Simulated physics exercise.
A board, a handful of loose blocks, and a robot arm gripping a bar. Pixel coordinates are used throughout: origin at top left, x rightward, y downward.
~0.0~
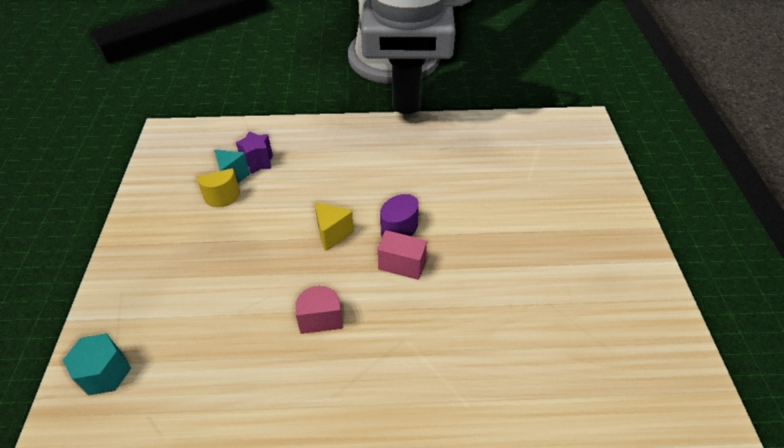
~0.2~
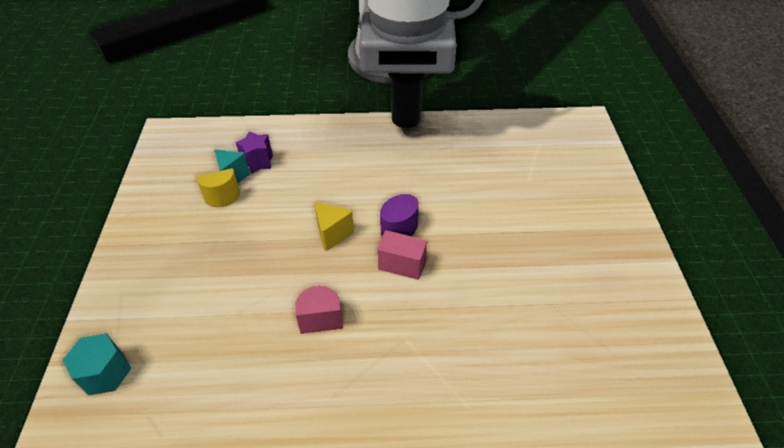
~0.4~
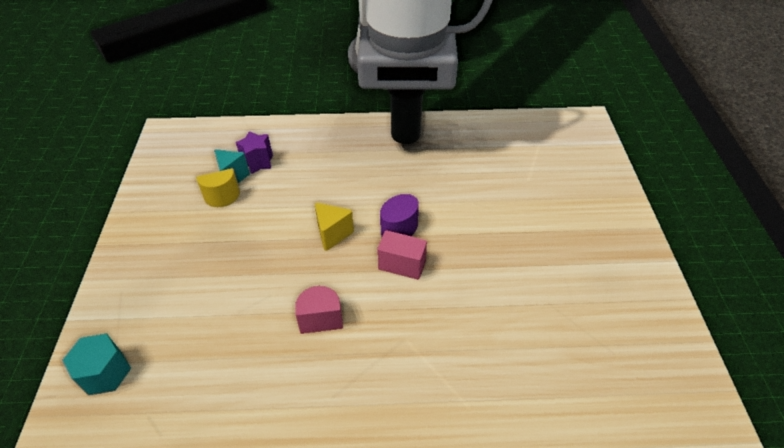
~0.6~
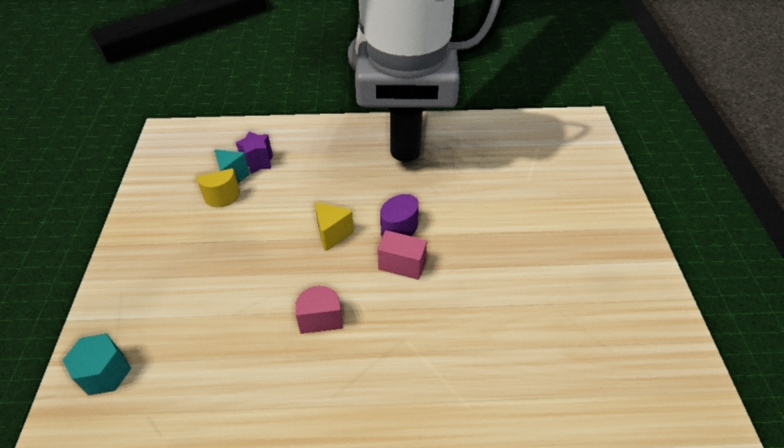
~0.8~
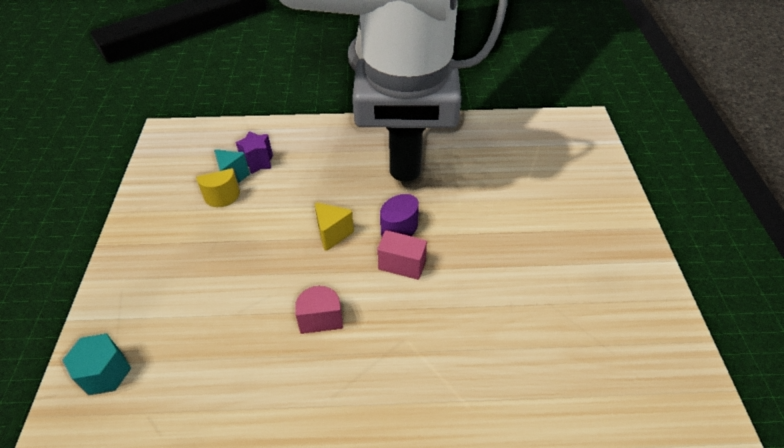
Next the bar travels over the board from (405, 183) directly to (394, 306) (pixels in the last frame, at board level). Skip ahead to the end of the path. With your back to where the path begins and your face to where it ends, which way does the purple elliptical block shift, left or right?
Pushed right.
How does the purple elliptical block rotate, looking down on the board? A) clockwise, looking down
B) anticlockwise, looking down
Choice A: Clockwise, looking down.
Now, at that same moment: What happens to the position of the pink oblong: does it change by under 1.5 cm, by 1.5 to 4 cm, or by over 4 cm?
The answer is over 4 cm.
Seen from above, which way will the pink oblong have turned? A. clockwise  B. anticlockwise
B.
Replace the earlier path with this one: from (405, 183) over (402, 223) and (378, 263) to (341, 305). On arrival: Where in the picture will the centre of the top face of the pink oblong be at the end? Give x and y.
Just about (399, 280).
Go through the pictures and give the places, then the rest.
Bar tip (406, 106); block tops, yellow triangular block (330, 214); purple elliptical block (400, 207); pink oblong (402, 245), in the first picture.
Bar (406, 120); blocks unchanged, in the second picture.
Bar (406, 135); blocks unchanged, in the third picture.
Bar (406, 152); blocks unchanged, in the fourth picture.
Bar (405, 171); yellow triangular block (330, 214); purple elliptical block (400, 207); pink oblong (402, 245), in the fifth picture.
On the path given first. One third of the way, bar (400, 208); purple elliptical block (393, 226), turned 15° clockwise; pink oblong (401, 250), turned 25° anticlockwise.
Two thirds of the way, bar (397, 249); purple elliptical block (378, 266), turned 45° clockwise; pink oblong (402, 288), turned 60° anticlockwise.
At the end, bar (394, 294); yellow triangular block in place; purple elliptical block (360, 302), turned 105° clockwise; pink oblong (408, 316), turned 65° anticlockwise.
